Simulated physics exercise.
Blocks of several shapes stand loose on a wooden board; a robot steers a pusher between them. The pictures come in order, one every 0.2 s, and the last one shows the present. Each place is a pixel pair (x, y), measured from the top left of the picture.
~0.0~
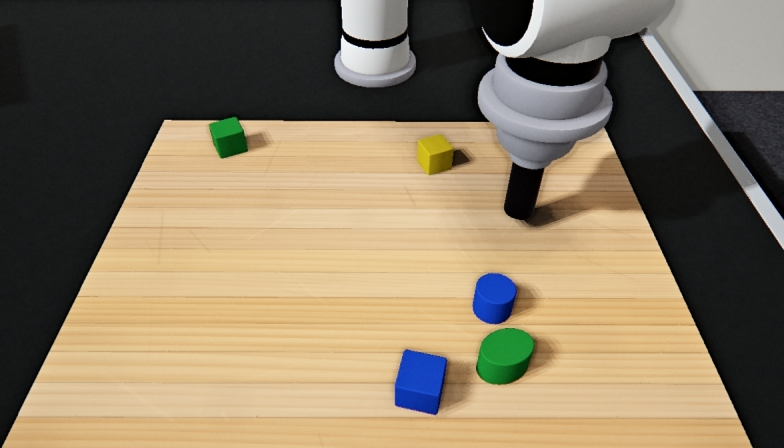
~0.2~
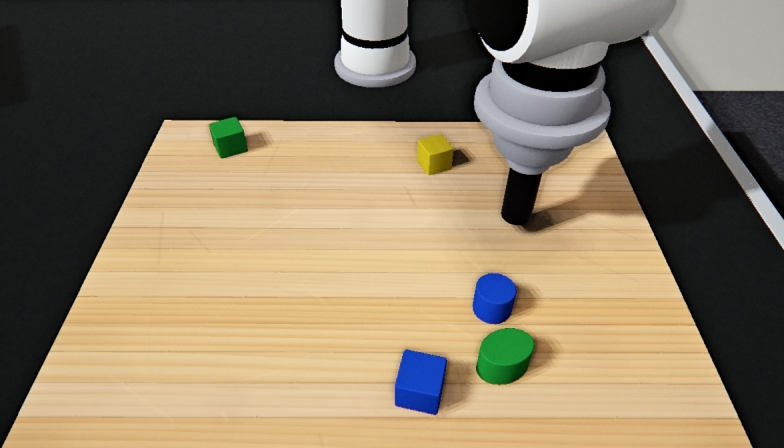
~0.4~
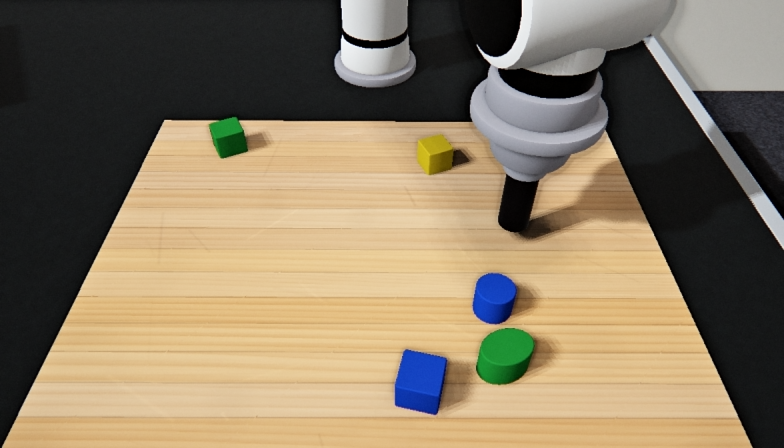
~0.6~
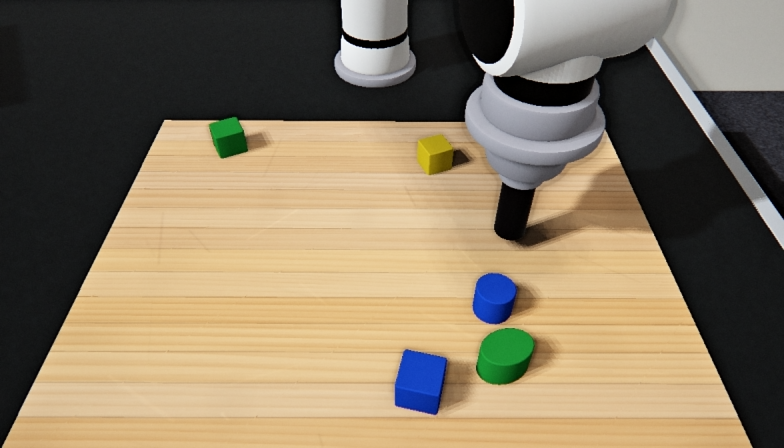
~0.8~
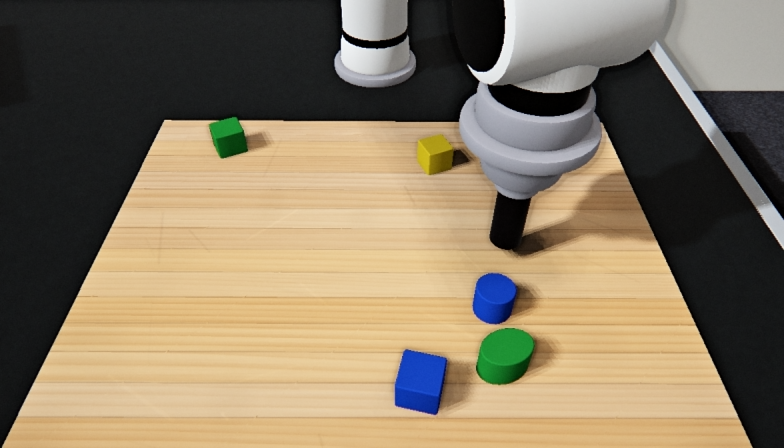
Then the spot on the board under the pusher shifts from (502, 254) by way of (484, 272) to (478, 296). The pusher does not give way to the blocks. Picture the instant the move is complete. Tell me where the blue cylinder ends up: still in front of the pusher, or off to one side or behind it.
The pusher keeps it before itself.
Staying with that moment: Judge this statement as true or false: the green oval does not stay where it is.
My answer: False.
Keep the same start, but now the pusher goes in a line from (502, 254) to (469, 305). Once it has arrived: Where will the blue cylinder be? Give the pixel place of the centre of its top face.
It should be at about (497, 310).
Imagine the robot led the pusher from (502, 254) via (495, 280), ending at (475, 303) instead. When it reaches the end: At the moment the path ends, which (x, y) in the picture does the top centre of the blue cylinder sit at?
Its top centre is at about (490, 312).
The first path, step by step. Halfway along, pusher (487, 258); nothing pushed yet.
At the end, pusher (480, 281); blue cylinder (500, 302); green oval still.
